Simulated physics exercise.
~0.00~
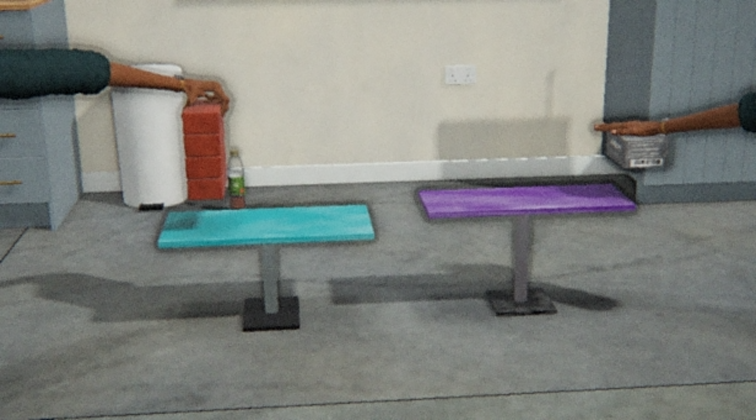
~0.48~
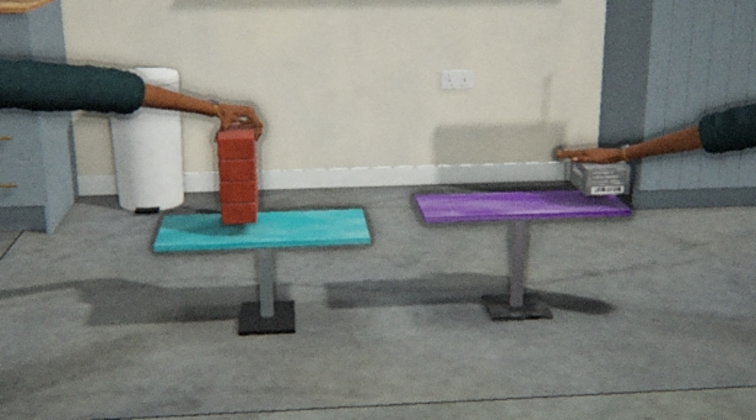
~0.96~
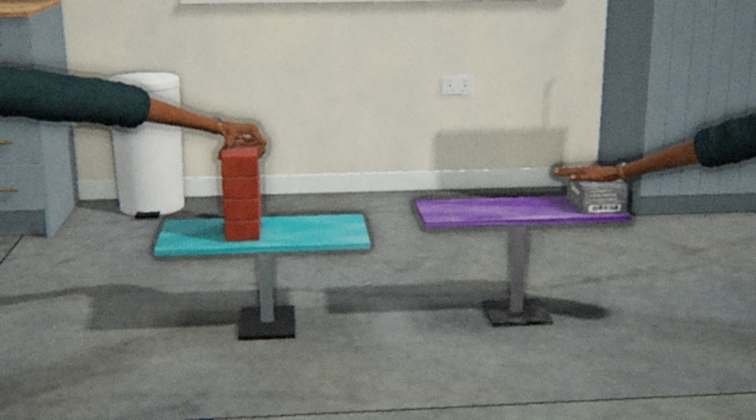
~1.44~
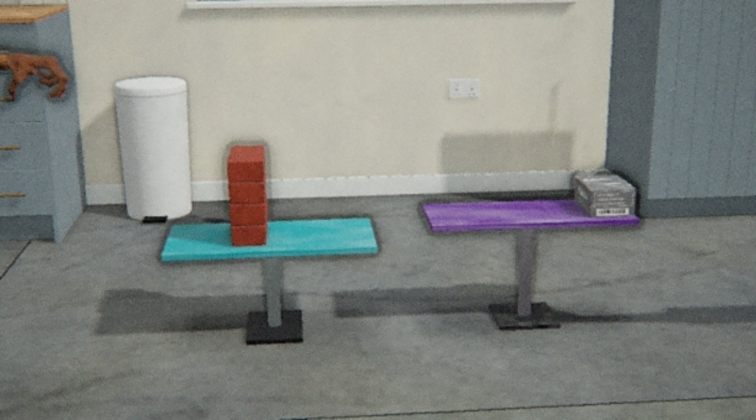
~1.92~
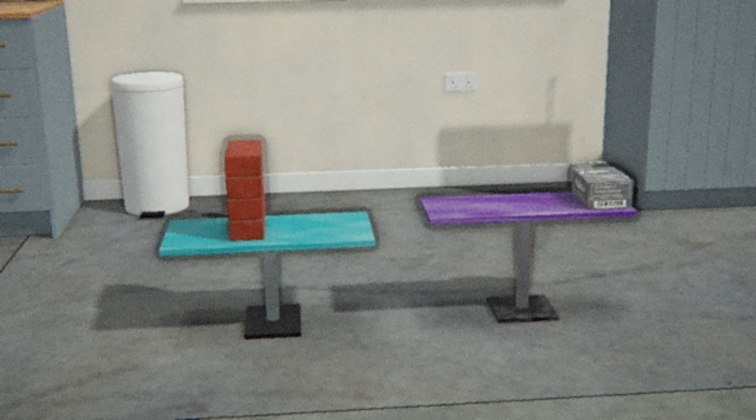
In a room with a grey concrete floor and a cream wall, seen from the front by a slightly swaying camera, a turquoise side table stands at left and a purple stand at right, with a white bin behind. An arm from the left holds a stack of red bricks while another from the right holds a small grey box. The bricks move right and down onto the turquoise top as the box moves left and down onto the purple stand's right end. Both hands let go and withdraw. Both tables stay flat on their feet, their loads resting still.
